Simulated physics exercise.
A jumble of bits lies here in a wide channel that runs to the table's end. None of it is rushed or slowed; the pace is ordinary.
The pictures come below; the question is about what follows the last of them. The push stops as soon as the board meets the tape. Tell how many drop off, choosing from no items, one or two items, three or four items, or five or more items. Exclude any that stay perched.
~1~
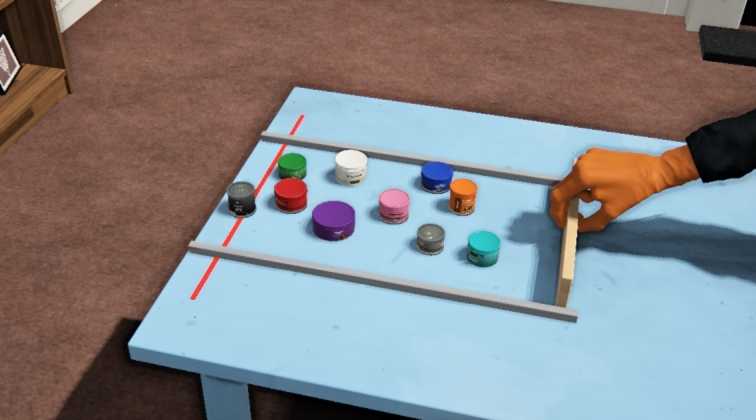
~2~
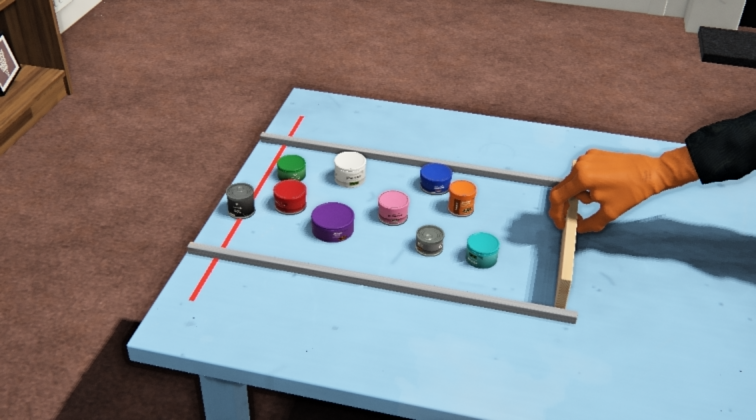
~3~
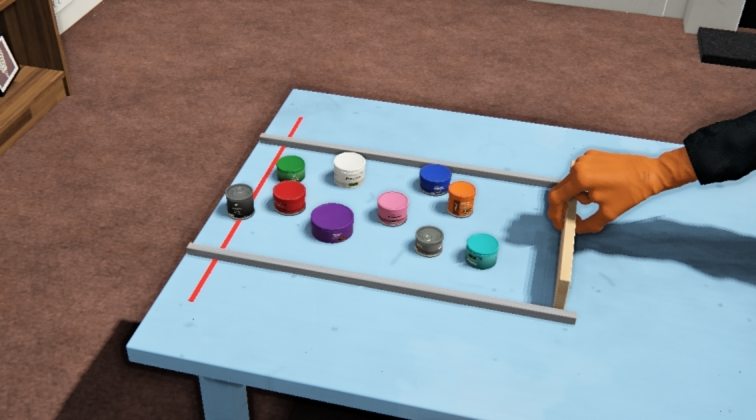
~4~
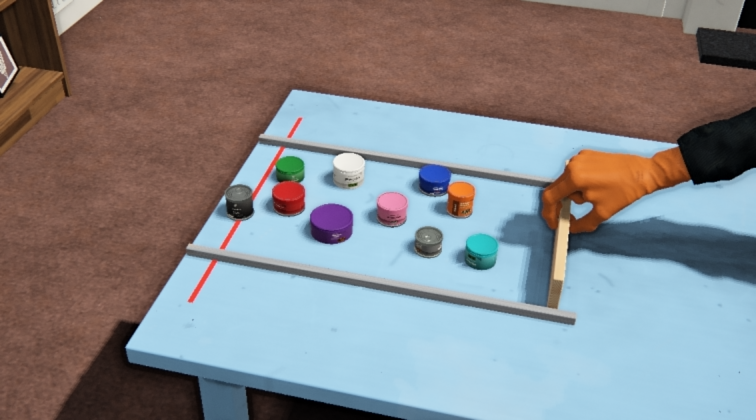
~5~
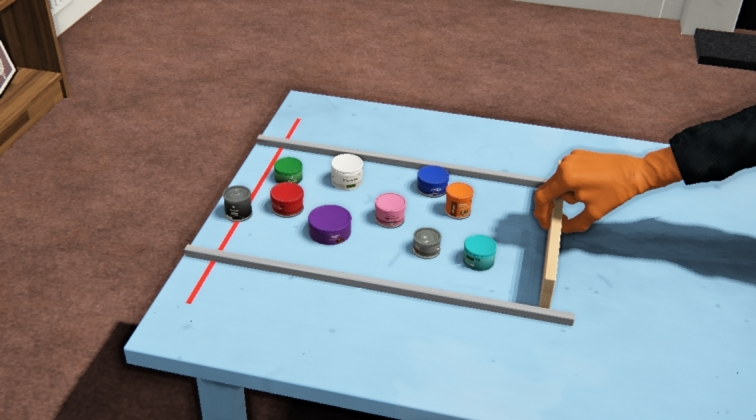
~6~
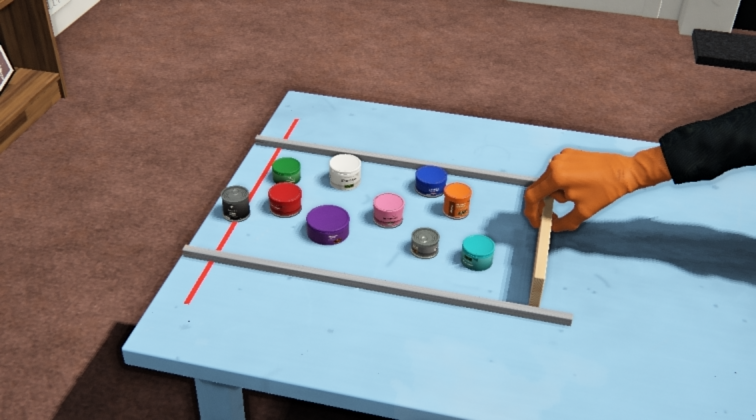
The edge claims five or more.
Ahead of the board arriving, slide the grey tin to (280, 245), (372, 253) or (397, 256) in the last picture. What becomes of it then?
Results in order - still up; still up; still up.
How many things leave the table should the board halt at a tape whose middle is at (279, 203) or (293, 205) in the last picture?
On the floor, 1 then 0.
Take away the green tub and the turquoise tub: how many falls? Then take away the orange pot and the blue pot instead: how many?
First 4, then 4.
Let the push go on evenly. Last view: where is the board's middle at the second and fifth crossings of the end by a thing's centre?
I'd say close to (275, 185), then close to (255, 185).
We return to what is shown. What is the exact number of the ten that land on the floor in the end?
Precisely 5.
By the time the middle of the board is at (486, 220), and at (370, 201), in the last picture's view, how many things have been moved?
Tally: 1; 8.
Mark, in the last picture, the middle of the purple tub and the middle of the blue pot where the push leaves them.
You'll find the purple tub at roughly (204, 229) and the blue pot at roughly (257, 153).
Early on, none off yet; black tin at rest near (236, 204); green tub at rest near (287, 172); red pot at rest near (285, 200).
A while later, none off yet; black tin at rest near (234, 204); green tub at rest near (283, 172); red pot travelled about its own width near (268, 192).
Finally, the number that fall off is five or more; lost, grey tin, white tub, red pot, green tub and black tin.
